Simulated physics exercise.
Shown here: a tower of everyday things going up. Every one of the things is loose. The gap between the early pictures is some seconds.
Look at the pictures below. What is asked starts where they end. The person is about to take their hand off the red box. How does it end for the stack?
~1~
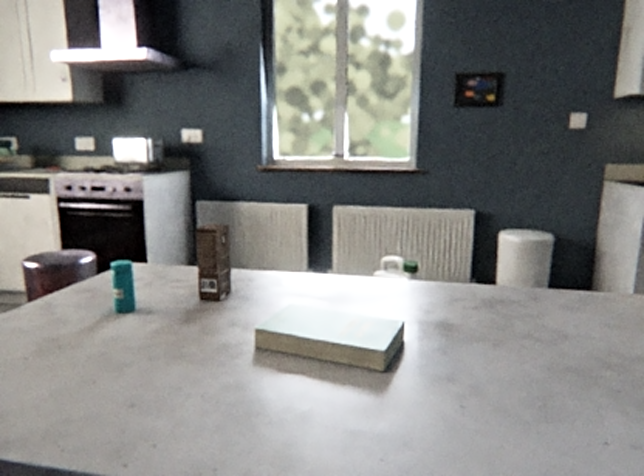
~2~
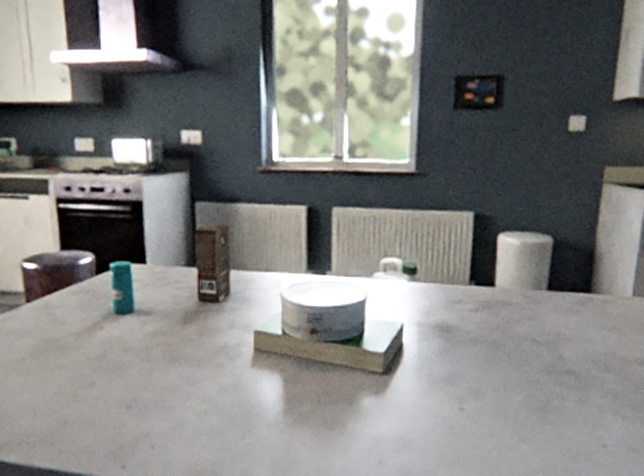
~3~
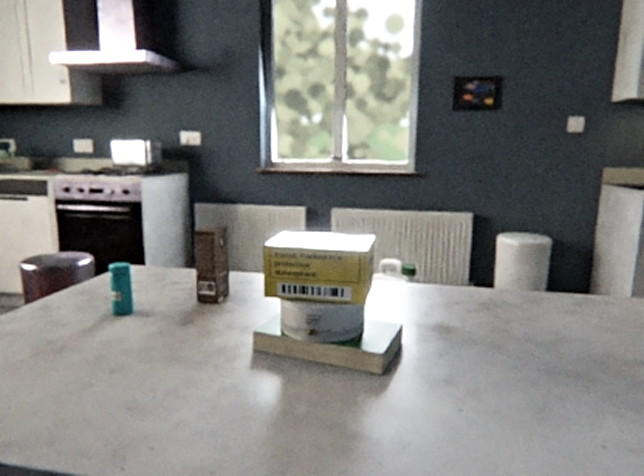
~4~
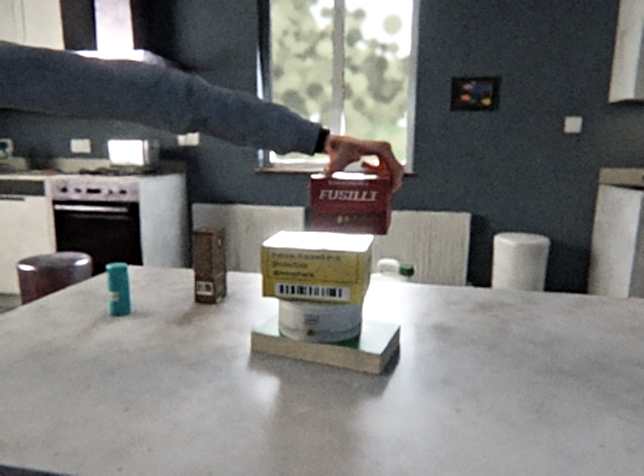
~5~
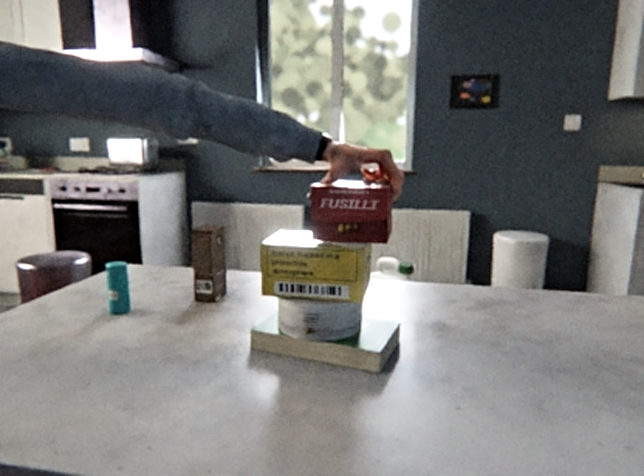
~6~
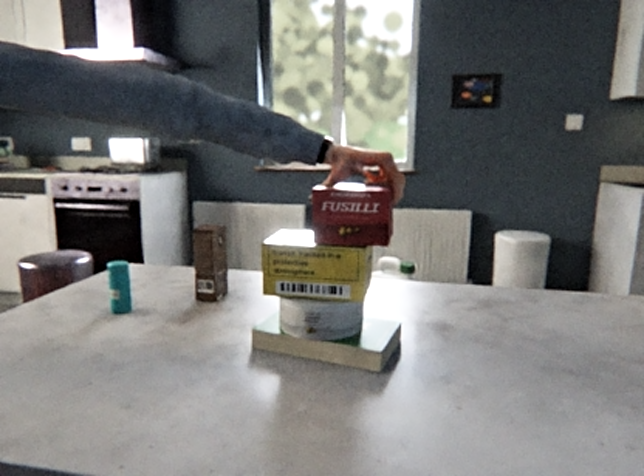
I reckon it sits tight.
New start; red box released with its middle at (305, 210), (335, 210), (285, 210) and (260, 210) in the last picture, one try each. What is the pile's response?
First, it keeps its balance; second, it holds; third, it keeps its balance; fourth, it comes apart.
Then, 0.50 s past the last view, nothing moves.
Then, 1.00 s past the last view, red box resting near (355, 214).
Finally, all 6 still in place. Final places as the last picture's camera would see them, red box near (355, 214). The pile holds.
